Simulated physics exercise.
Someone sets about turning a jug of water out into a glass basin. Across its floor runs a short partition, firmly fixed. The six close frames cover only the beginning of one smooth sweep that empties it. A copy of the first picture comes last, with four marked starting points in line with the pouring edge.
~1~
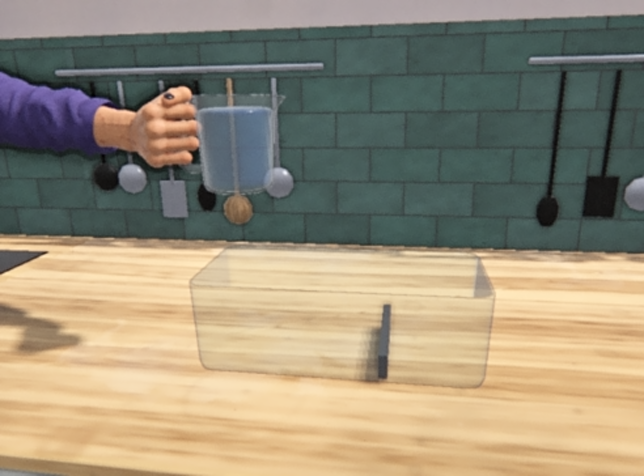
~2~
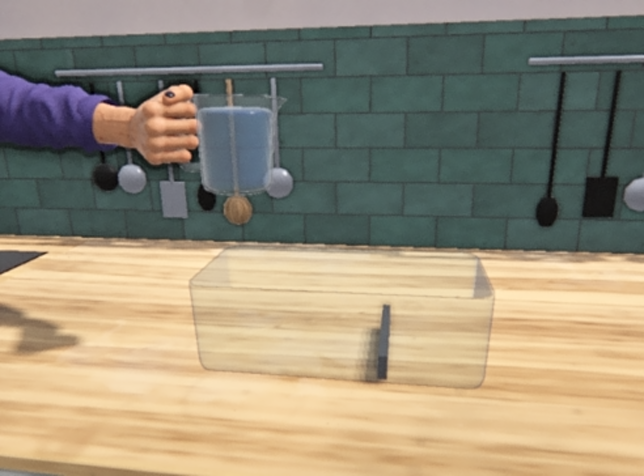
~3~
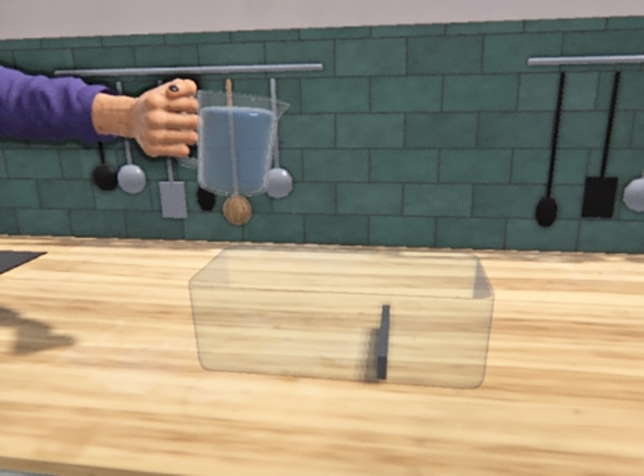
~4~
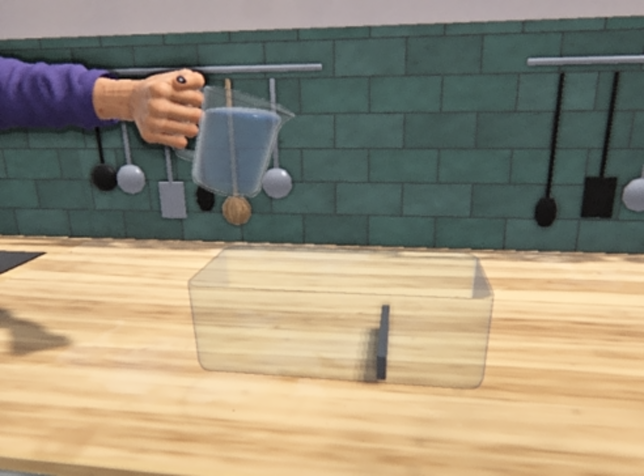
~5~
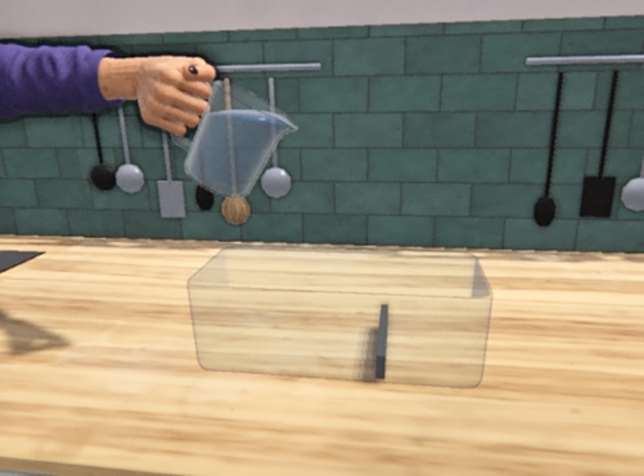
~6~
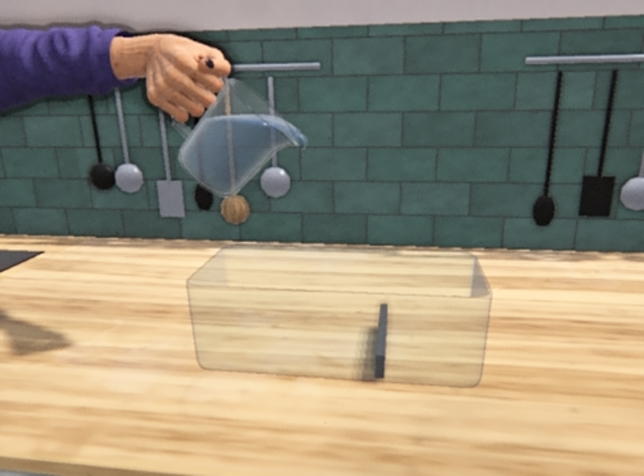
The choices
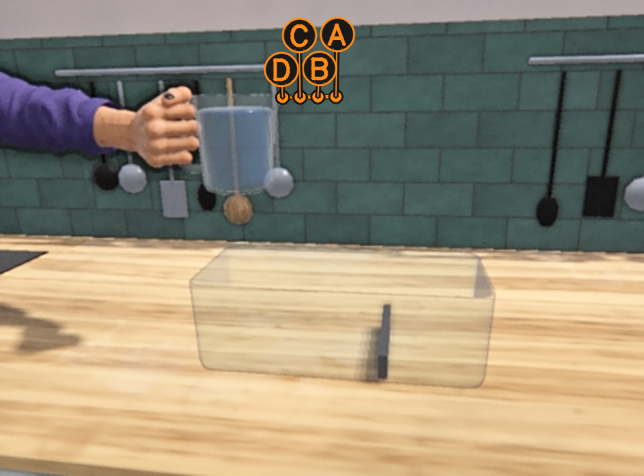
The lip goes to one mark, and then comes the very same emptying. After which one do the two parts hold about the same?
A beats the others.
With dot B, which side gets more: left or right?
The left one.
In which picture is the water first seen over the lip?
In picture 6.
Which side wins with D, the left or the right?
The left one.
On the marked copy, A at (335, 96); B at (317, 96); C at (300, 97); D at (282, 97).
If A is chosen, about 50 % ends left of the wall and 48 % right of it.
If B is chosen, about 74 % ends left of the wall and 21 % right of it; 5 % is lost outside.
If C is chosen, about 85 % ends left of the wall and 9 % right of it; 6 % is lost outside.
If D is chosen, about 84 % ends left of the wall and 12 % right of it; 4 % is lost outside.
